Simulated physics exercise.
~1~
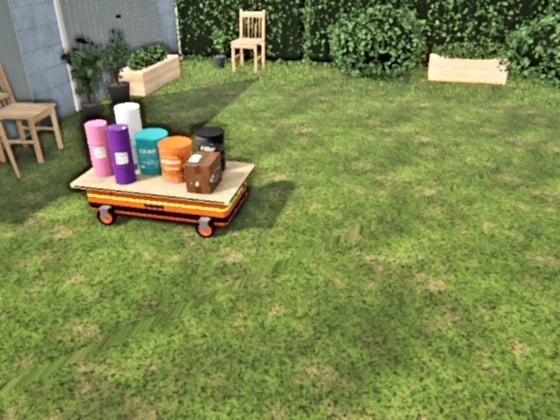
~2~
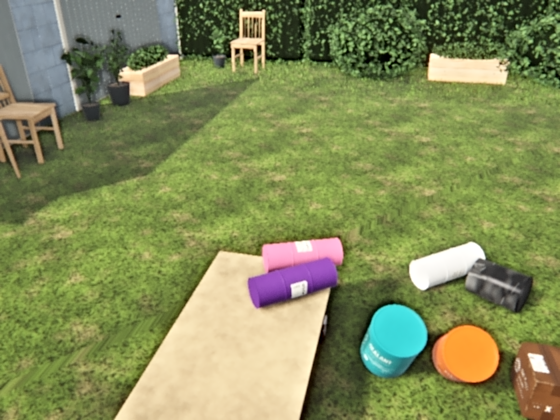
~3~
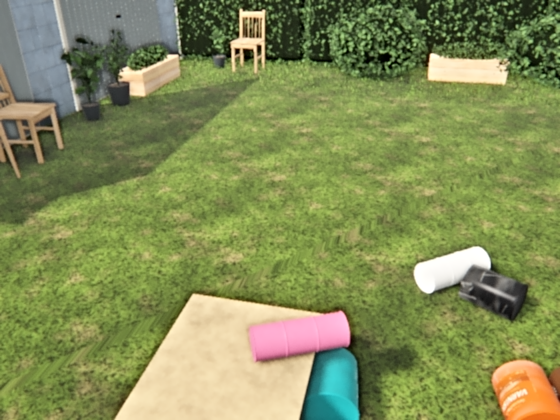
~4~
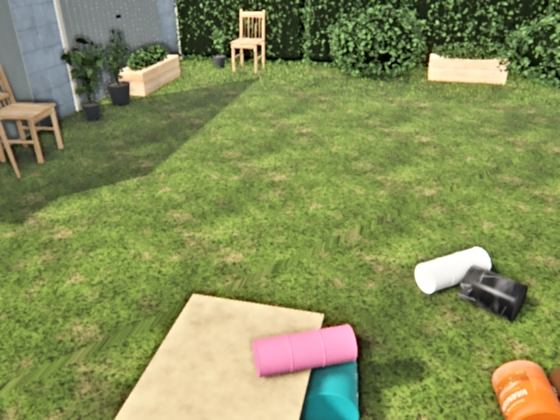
On a sunny garden lawn, a flat cart carrying canisters, pails and a brown parcel rolls nearer and turns, shedding most of its load onto the grass; the purple canister then goes out of view, and the pink one ends lying at the deck's edge above the turquoise pail.
